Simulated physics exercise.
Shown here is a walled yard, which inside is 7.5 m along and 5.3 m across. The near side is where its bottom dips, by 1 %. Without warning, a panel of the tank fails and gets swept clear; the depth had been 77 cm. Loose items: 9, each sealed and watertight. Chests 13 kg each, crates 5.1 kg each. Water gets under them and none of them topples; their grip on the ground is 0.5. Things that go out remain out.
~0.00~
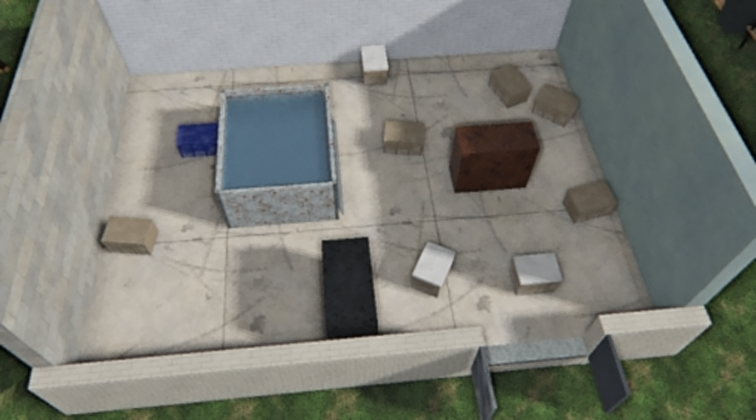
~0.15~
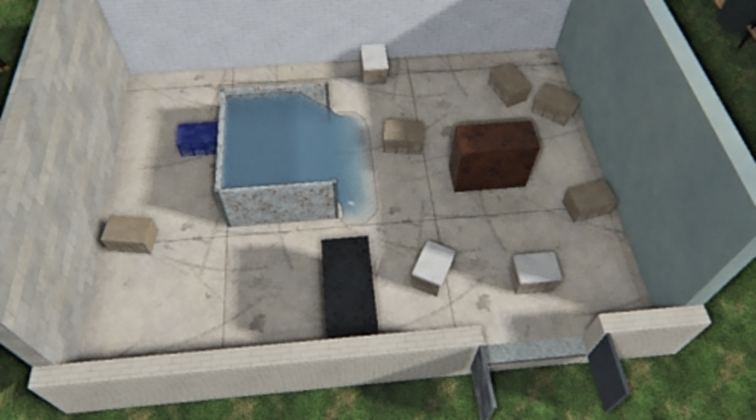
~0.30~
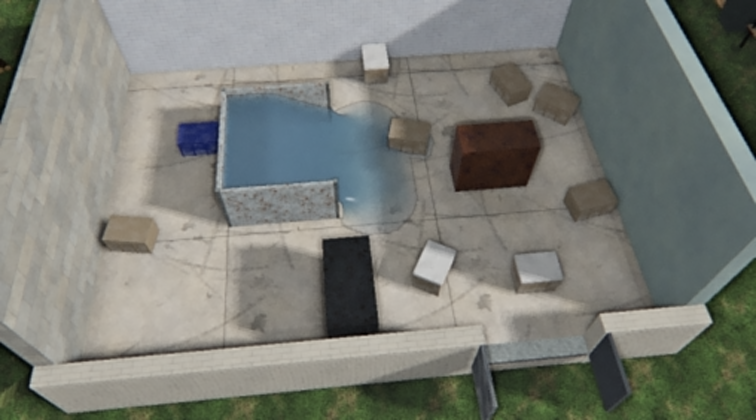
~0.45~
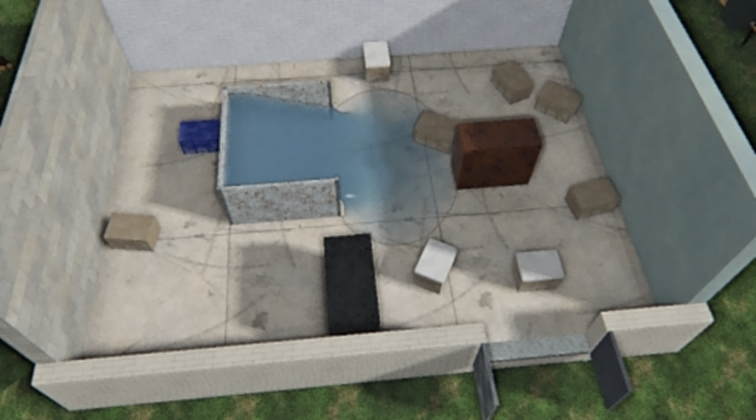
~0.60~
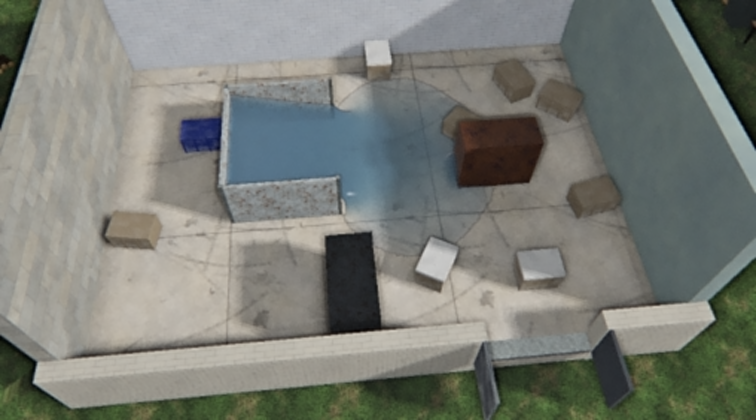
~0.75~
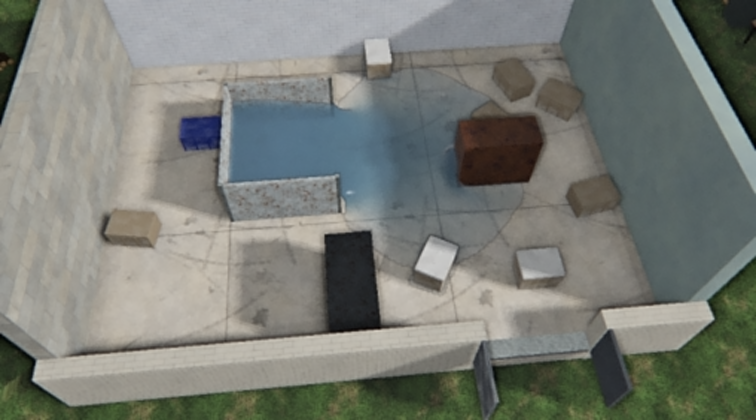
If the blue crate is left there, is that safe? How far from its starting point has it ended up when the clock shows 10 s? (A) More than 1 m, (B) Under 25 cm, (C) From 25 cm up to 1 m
B.
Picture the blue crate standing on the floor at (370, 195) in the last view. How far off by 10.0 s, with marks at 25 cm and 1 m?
Outcome: It is taken a long way.
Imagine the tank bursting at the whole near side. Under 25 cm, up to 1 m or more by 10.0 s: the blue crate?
Outcome for the blue crate: Long-distance displacement.
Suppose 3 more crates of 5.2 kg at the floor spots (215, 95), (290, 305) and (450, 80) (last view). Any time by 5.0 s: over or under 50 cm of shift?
Order as asked - not as far, not as far, farther.
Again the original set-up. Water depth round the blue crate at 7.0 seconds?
Depth: About 0 cm.
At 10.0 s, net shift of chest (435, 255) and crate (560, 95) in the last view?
First one: 50 cm; second one: Washed out.
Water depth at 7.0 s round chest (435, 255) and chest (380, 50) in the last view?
I'd estimate 15 cm for the first and 4 cm for the second.
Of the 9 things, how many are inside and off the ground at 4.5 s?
Count: 4.
After 2.0 s the blue crate is near (200, 127), 0.0 m from its start, aground; 0 of 9 are out; 4 afloat.
After 4.5 s the blue crate is near (200, 127), 0.0 m from its start, aground; 1 of 9 are out; 4 afloat.
After 7.0 s the blue crate is near (200, 127), 0.0 m from its start, aground; 1 of 9 are out; 5 afloat.
After 10.0 s the blue crate is near (200, 127), 0.0 m from its start, aground; 2 of 9 are out; 5 afloat.
